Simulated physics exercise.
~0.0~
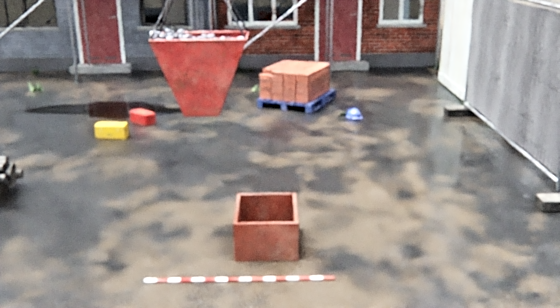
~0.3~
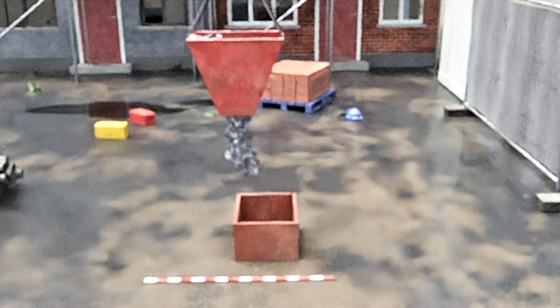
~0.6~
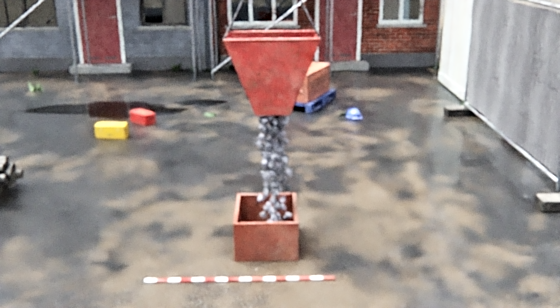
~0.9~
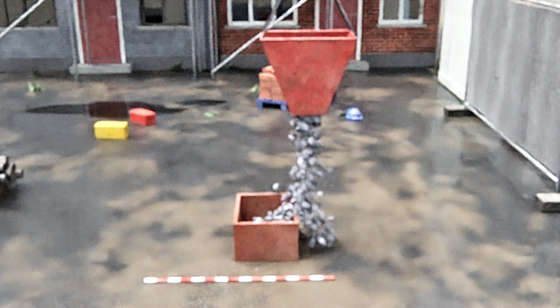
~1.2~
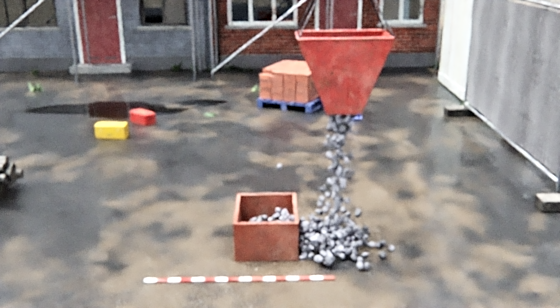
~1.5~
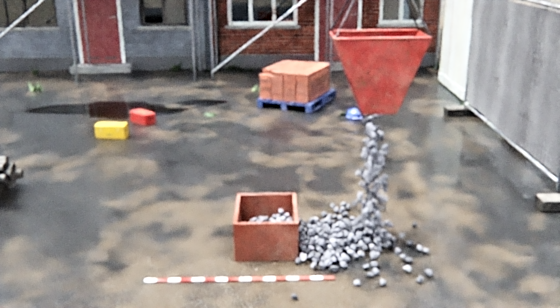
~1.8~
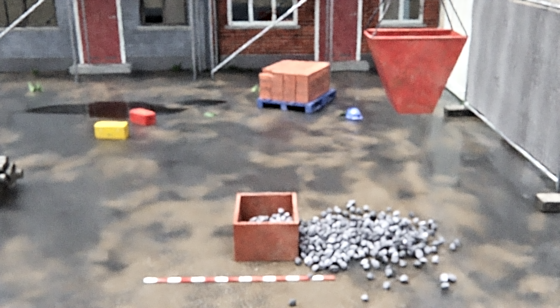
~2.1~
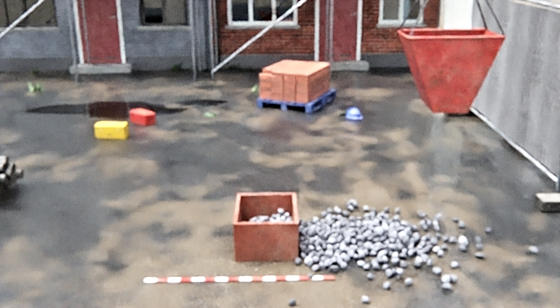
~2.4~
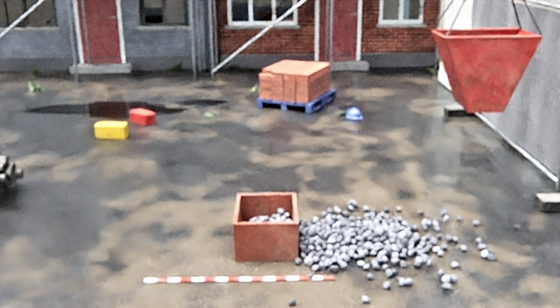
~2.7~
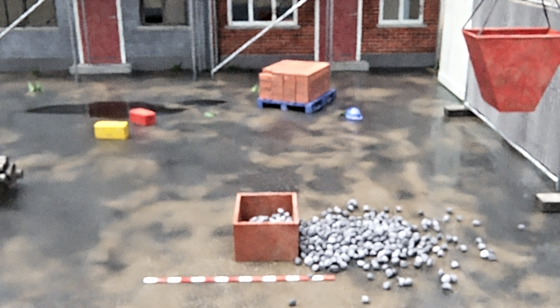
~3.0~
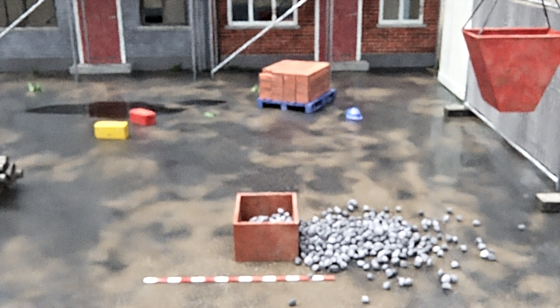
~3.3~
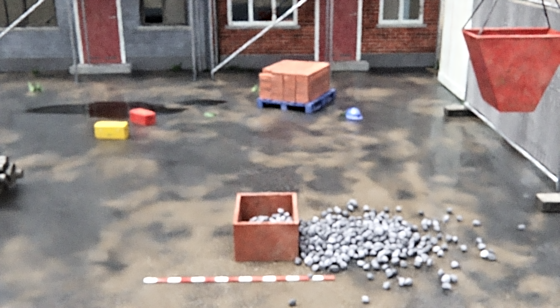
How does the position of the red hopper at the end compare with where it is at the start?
At the start the red hopper hangs left of centre, above and slightly to the left of the open box. By the end it is at the far upper right, in front of the grey wall.
In this clip, a red hopper moves right across a wet yard, pouring grey stones partly into an open reddish box and then onto the ground beside it. Emptied, it stops at the upper right, leaving most stones heaped and scattered right of the box.
